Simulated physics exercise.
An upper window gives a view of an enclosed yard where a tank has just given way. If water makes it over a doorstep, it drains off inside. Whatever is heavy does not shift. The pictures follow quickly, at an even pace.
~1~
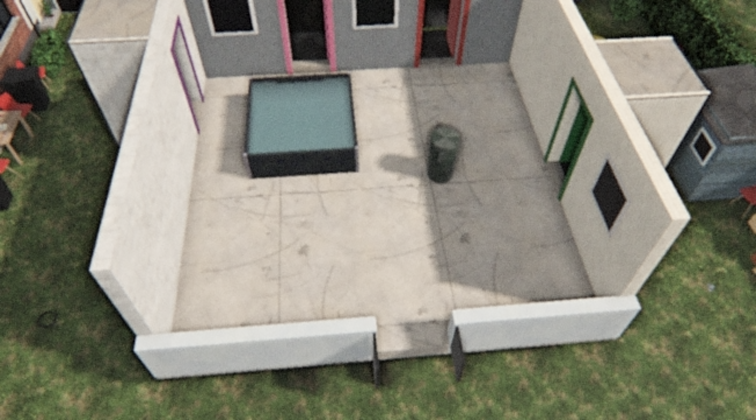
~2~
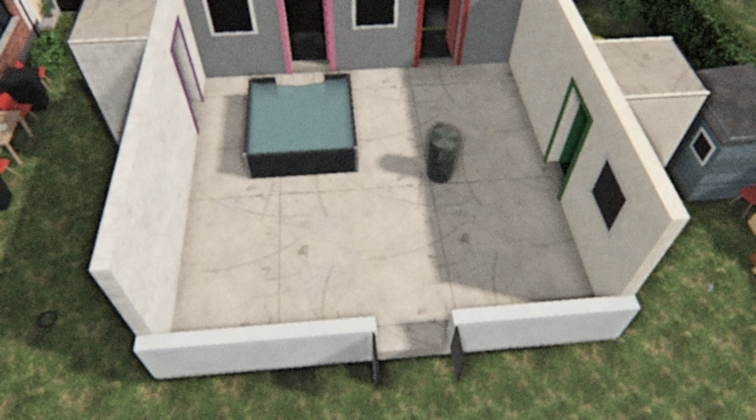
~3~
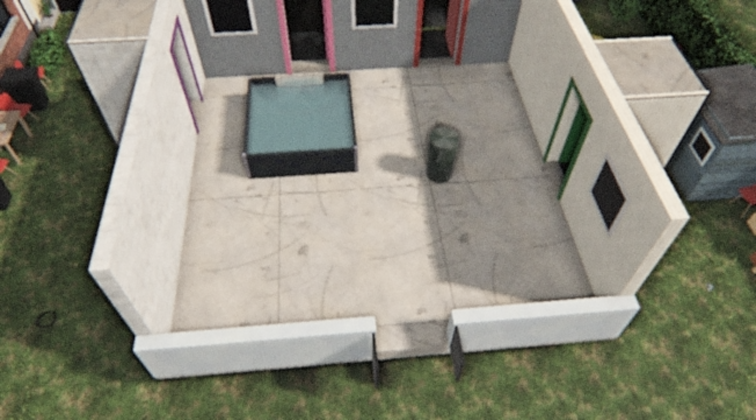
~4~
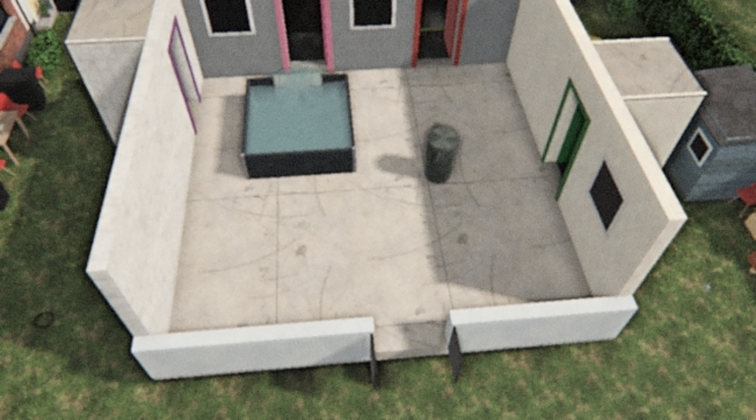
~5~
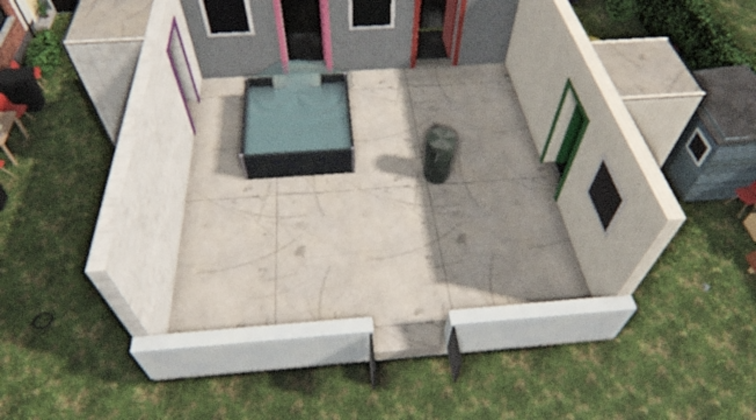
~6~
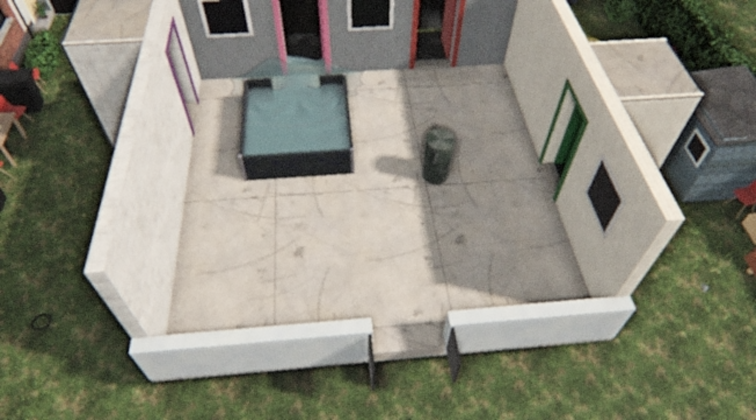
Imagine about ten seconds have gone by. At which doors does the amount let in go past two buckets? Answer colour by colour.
Door by door: The purple door goes past two; the pink door goes past two; the red door stays at two or fewer; the green door stays at two or fewer.
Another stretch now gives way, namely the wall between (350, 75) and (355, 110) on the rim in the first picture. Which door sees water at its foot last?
That one is the one in purple.
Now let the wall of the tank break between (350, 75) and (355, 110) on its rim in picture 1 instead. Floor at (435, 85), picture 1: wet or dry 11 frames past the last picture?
Answer: Wet.
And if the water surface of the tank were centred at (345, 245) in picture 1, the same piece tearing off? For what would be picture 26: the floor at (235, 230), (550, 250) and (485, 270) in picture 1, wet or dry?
Points in turn: Not reached; not reached; not reached.
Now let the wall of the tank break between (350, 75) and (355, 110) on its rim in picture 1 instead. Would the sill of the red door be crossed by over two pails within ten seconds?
Result for red door: It tops the limit.
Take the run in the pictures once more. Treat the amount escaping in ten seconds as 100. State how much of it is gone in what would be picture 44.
Close to 95 %.
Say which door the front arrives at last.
My answer: The door marked green.
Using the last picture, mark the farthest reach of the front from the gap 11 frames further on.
My guess would be about (474, 66).
A moment on, water covers 10 % of the floor; the purple door not reached, the pink door far over two buckets in, the red door not reached, the green door not reached.
Next, water covers 20 % of the floor; the purple door under two buckets in, the pink door far over two buckets in, the red door wet at the sill, nothing in, the green door not reached.
Then, water covers 40 % of the floor; the purple door under two buckets in, the pink door far over two buckets in, the red door wet at the sill, nothing in, the green door not reached.
Later, water covers 60 % of the floor; the purple door over two buckets in, the pink door far over two buckets in, the red door wet at the sill, nothing in, the green door wet at the sill, nothing in.
In the end, water covers 80 % of the floor; the purple door over two buckets in, the pink door far over two buckets in, the red door wet at the sill, nothing in, the green door wet at the sill, nothing in.
